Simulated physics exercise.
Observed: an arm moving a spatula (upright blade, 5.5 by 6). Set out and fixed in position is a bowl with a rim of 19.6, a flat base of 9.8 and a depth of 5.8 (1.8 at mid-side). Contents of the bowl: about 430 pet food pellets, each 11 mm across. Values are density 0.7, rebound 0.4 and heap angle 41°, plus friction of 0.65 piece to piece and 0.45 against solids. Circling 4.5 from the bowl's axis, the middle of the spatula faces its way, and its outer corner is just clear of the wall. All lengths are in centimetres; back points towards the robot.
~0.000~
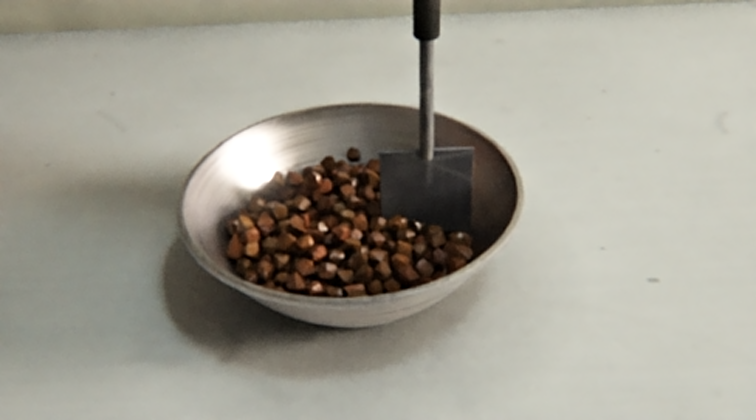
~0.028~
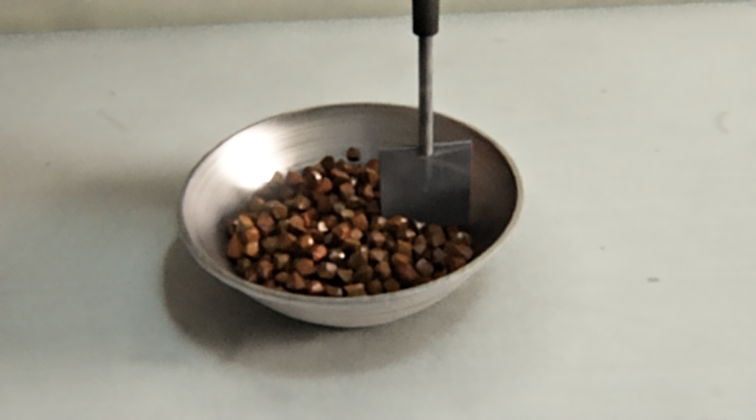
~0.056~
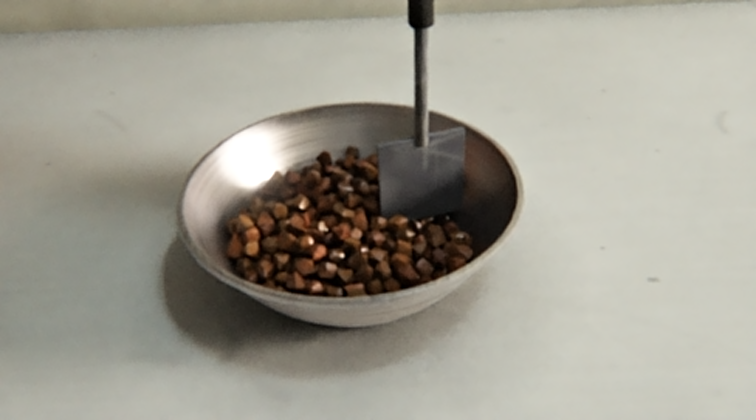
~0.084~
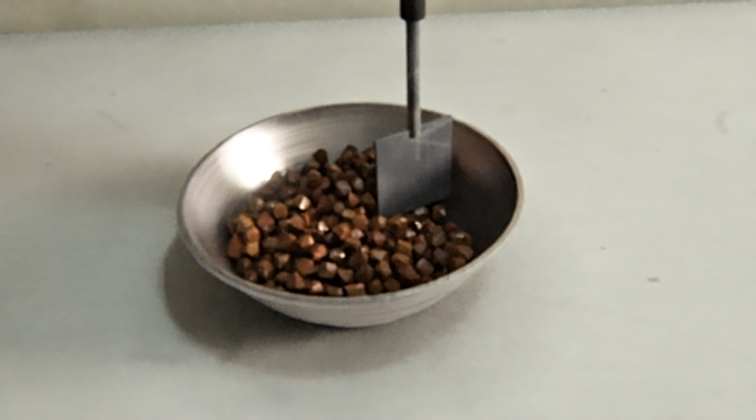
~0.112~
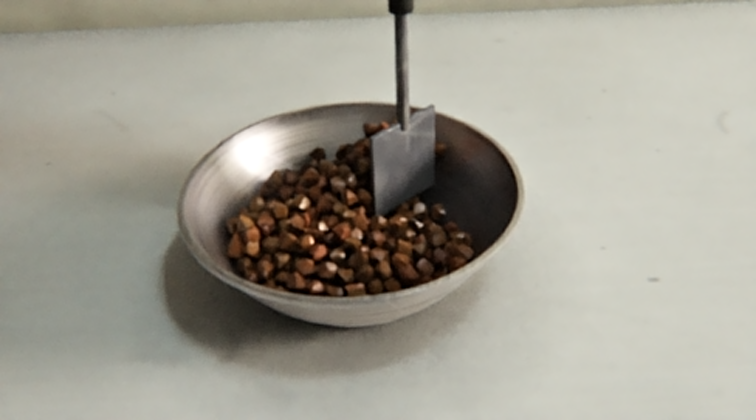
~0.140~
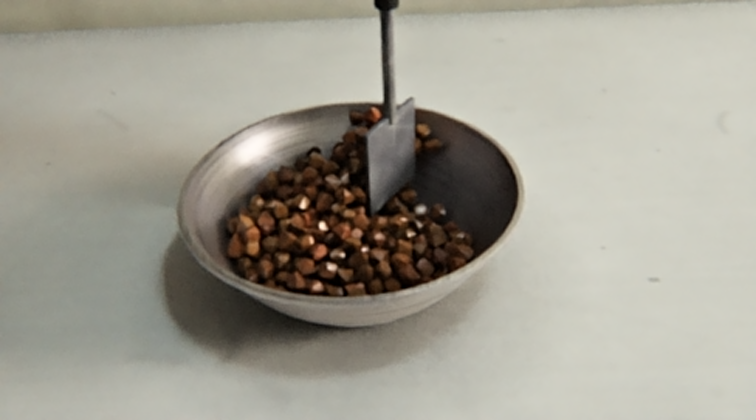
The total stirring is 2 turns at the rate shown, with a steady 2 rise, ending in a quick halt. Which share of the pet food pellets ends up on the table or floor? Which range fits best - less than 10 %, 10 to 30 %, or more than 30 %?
The range that fits is 10 to 30 %.
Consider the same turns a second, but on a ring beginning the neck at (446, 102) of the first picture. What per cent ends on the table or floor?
About 0 %.
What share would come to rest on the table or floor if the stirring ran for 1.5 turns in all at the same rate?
15 %.
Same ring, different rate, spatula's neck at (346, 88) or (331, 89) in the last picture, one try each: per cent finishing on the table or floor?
First try: About 30 %; second try: About 35 %.
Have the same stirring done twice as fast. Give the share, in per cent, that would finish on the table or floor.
In that case it comes to around 40 percent.
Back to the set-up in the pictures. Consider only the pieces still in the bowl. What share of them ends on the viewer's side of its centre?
I'd say around 50 per cent.
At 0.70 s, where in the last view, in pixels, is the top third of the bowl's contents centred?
Somewhere around (449, 214) in the last view.
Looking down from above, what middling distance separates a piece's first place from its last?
Roughly 7 cm, measured level.
By 0.70 s, 318° round, highest piece 8 above the table; 386 in the bowl, 33 on the table or floor, 8 in flight or on the tool.
By 1.26 s, 220° round, highest piece 8 above the table; 364 in the bowl, 62 on the table or floor, 1 in flight or on the tool.
By 1.74 s, 0° round, highest piece 6 above the table; 362 in the bowl, 65 on the table or floor.
By 2.44 s, 0° round, highest piece 6 above the table; 362 in the bowl, 65 on the table or floor.
Final count, 362 in the bowl, 65 on the table or floor. That is 15 % on the table or floor.
